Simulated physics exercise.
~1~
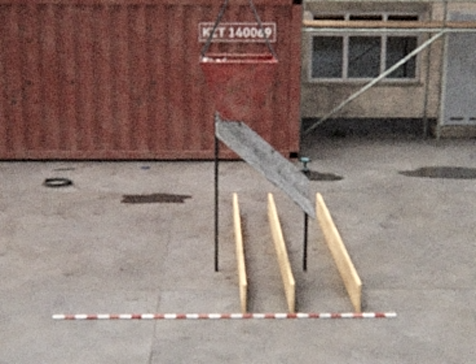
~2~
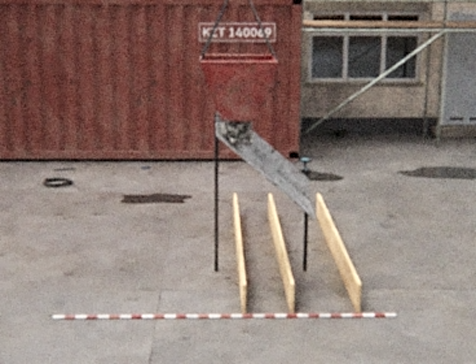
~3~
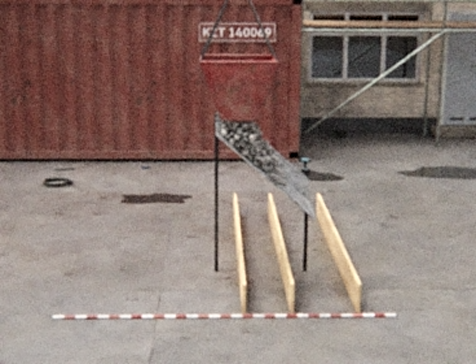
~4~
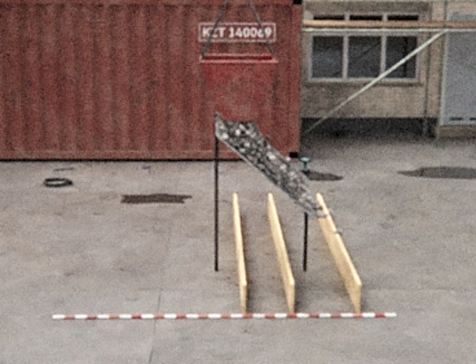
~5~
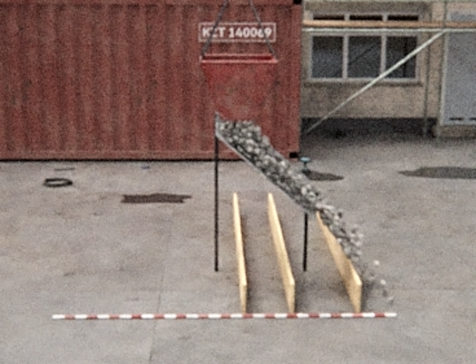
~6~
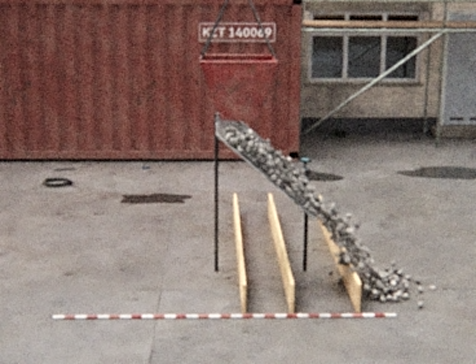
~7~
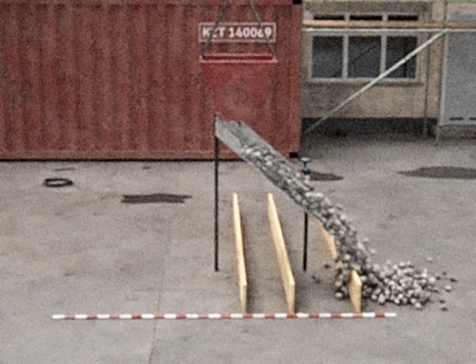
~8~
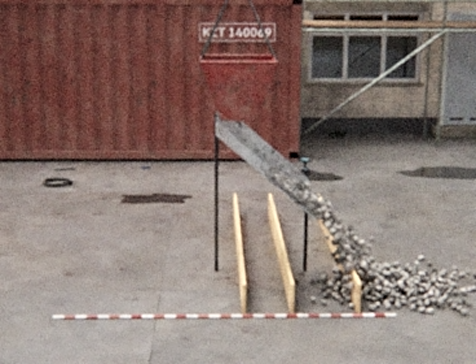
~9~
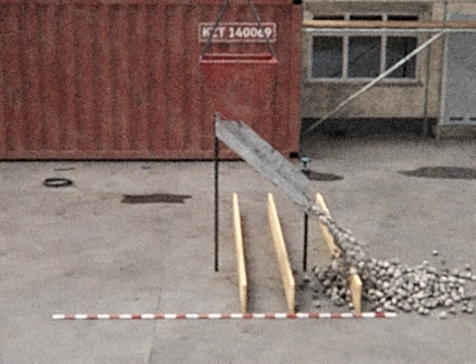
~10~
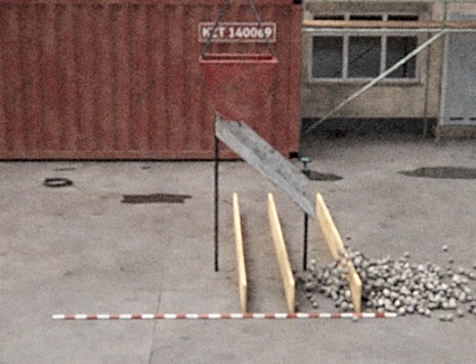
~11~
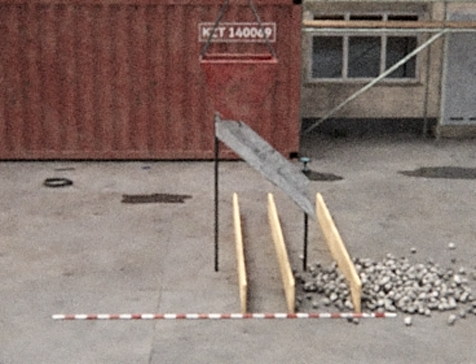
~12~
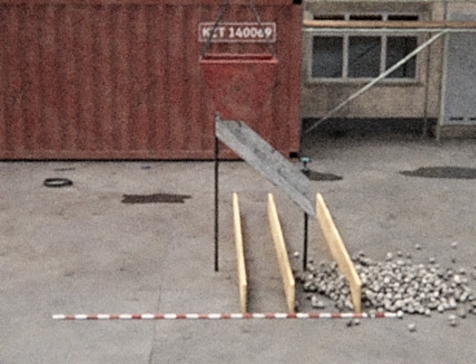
The clip opens on a paved yard where a red skip hangs still before a rusty red container, above a fixed sloping steel chute and three upright wooden planks. Grey cobbles drop from the skip onto the top of the chute and slide down to the right. They pour off its lower end around the right-hand plank, tumbling and spreading across the ground. The chute gradually empties from the top as the last stones run off. Finally the cobbles lie still, mostly scattered right of the planks, with a smaller share in the right bay and the left bay empty.
